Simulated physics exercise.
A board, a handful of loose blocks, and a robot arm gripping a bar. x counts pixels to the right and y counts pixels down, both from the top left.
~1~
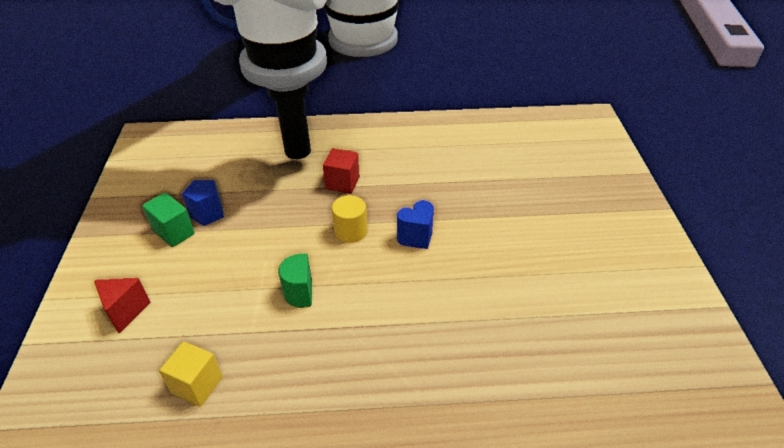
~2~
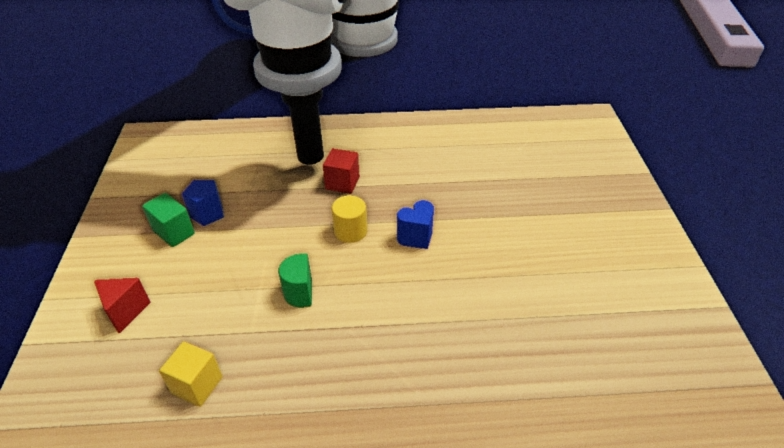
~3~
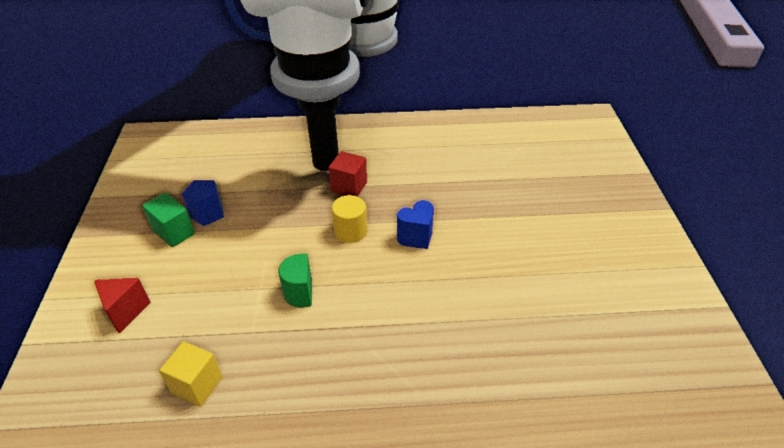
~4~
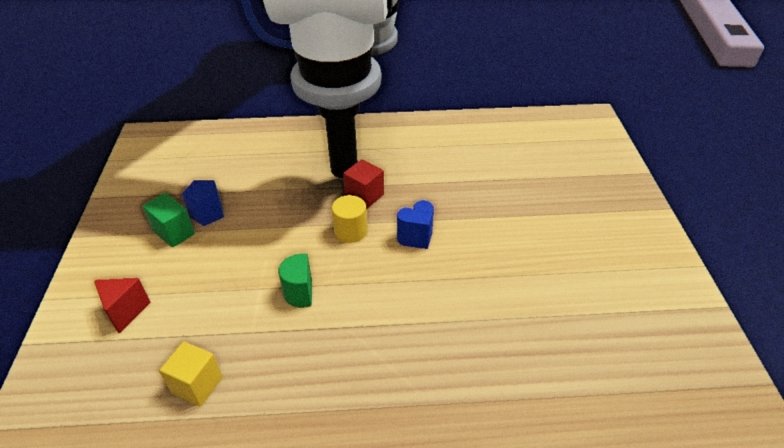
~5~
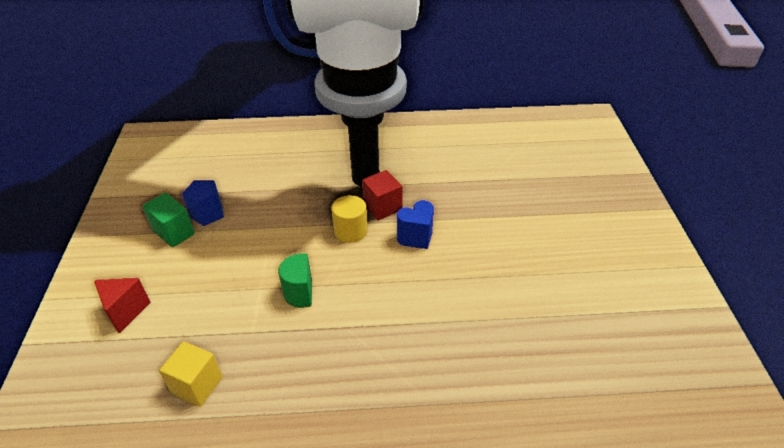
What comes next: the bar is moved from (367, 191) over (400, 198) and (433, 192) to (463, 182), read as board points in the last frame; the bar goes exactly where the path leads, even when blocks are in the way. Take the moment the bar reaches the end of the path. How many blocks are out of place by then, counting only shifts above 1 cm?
Going by the path, one of them shifts by more than about 1 cm.
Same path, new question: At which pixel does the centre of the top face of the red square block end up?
It ends at (403, 193).
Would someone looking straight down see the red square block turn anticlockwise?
That would be a no.
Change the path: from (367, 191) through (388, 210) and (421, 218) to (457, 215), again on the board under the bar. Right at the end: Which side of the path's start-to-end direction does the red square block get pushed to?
Its sideways move is to the right.
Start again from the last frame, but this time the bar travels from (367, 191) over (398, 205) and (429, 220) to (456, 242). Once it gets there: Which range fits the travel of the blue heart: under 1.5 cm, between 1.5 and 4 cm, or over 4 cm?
It goes beyond 4 cm.
The first path, step by step. One third of the way, bar at (401, 185); red square block at (402, 193), turned 30° clockwise.
Two thirds of the way, bar at (435, 179); red square block at (403, 193), turned 30° clockwise.
At the end, bar at (464, 169); red square block at (403, 193), turned 30° clockwise; blue heart unmoved.
